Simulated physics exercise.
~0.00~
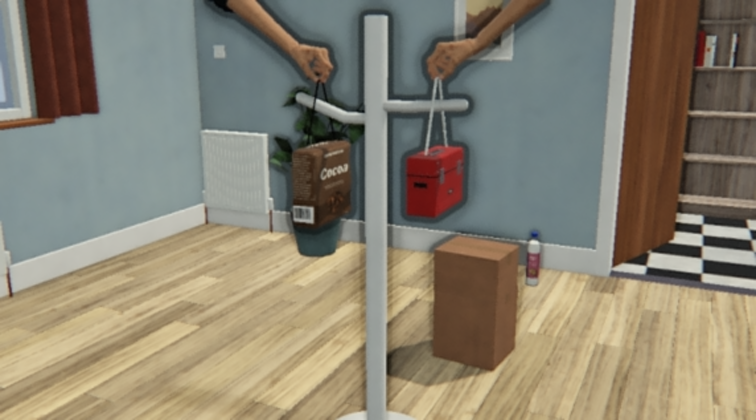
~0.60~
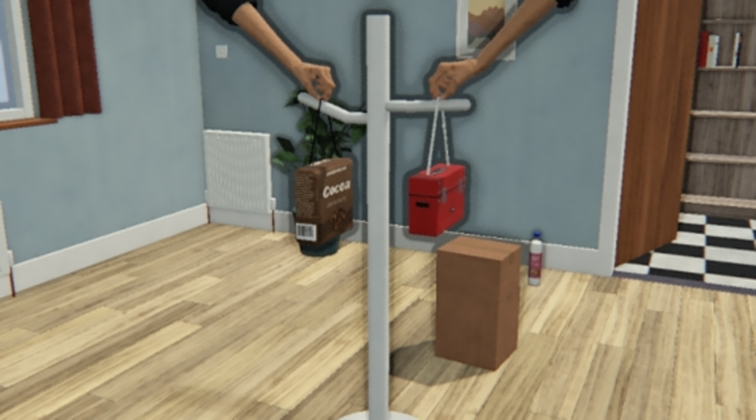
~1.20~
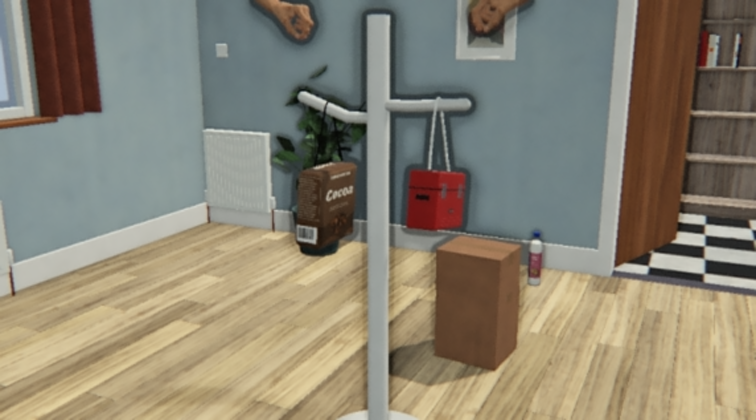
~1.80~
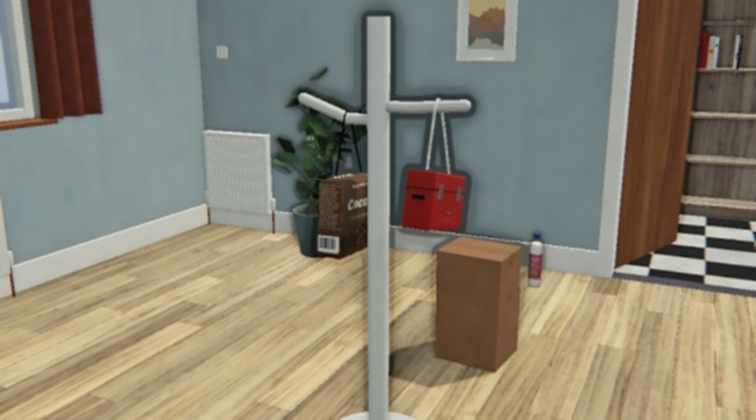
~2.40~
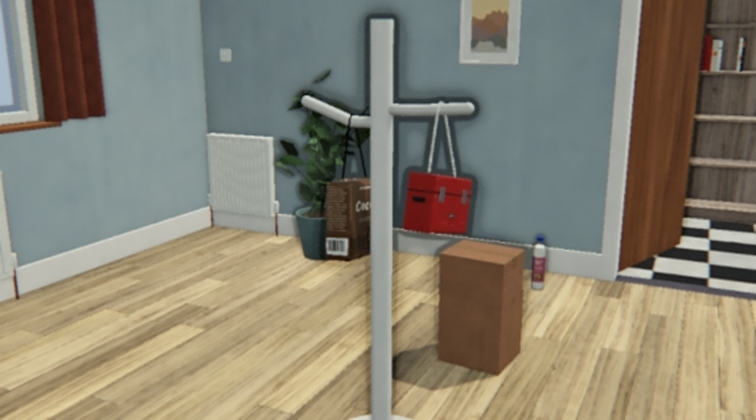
Two hands lowered a brown cocoa bag and a red case by their loops onto the pegs of a white stand, then let go and drew back. The bag slid a little to the right, and both were left hanging.
